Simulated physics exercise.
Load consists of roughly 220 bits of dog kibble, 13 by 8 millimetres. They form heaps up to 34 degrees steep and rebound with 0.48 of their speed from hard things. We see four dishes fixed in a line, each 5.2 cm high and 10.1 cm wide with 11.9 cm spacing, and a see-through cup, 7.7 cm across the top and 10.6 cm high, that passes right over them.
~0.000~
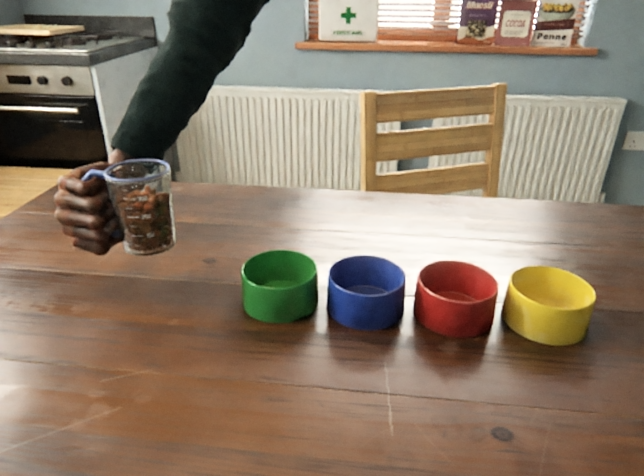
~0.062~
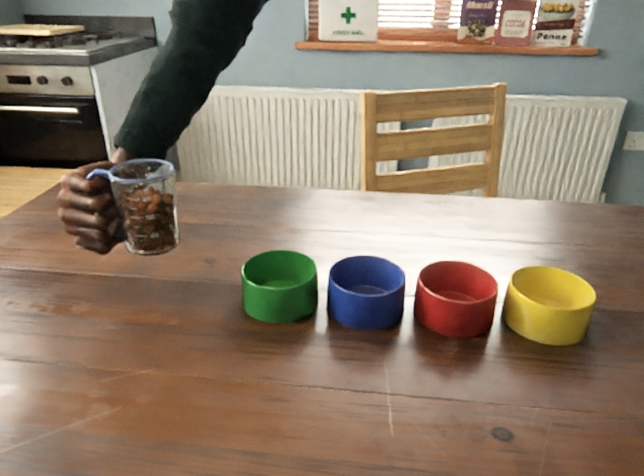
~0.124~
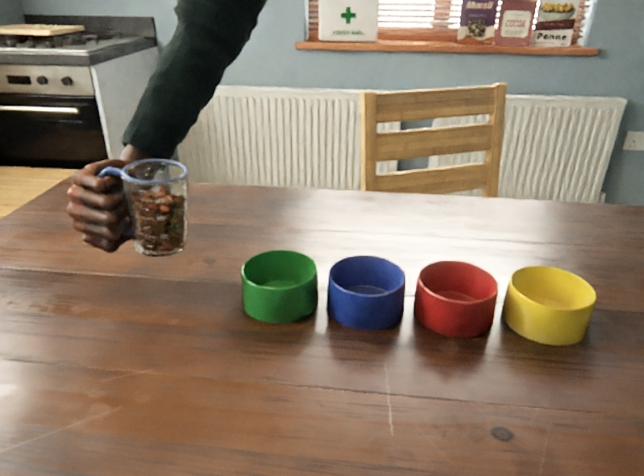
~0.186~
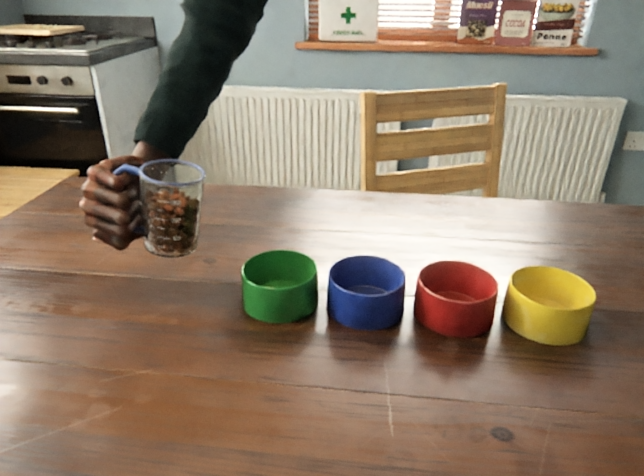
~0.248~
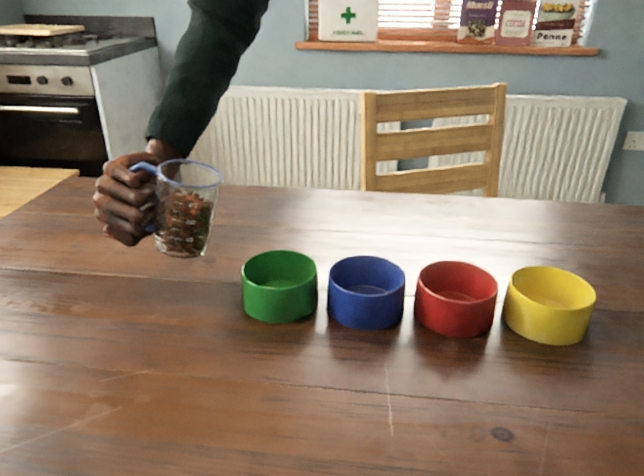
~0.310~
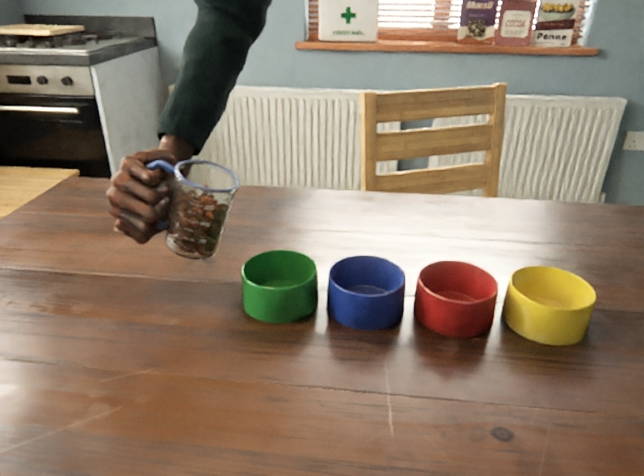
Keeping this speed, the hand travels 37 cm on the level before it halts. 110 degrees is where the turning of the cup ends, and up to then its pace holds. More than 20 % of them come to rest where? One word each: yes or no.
Red: Yes; blue: No; green: No; yellow: No; counter: No.
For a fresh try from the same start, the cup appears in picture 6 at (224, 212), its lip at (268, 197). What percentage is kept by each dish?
Red 90, blue 0, green 0, yellow 0.
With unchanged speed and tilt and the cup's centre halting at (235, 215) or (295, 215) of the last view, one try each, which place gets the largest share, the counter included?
On the first run most goes to green, and on the second to blue.
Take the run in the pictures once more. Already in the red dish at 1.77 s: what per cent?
Around 35 in a hundred by then.
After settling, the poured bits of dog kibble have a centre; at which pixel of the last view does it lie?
(457, 297) or so.
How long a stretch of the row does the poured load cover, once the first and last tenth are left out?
That stretch comes to around 6 cm.
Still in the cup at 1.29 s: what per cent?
Around 100 percent.
After 0.90 s, tilt 62 degrees; cup holds 100 %.
After 1.29 s, tilt 90 degrees; cup holds 100 %.
After 1.77 s, tilt 110 degrees; cup holds 65 %, red 35 %.
At rest (3.8 s), red 95 %, blue 0 %, green 0 %, yellow 0 %, counter 0 %, cup 5 %.
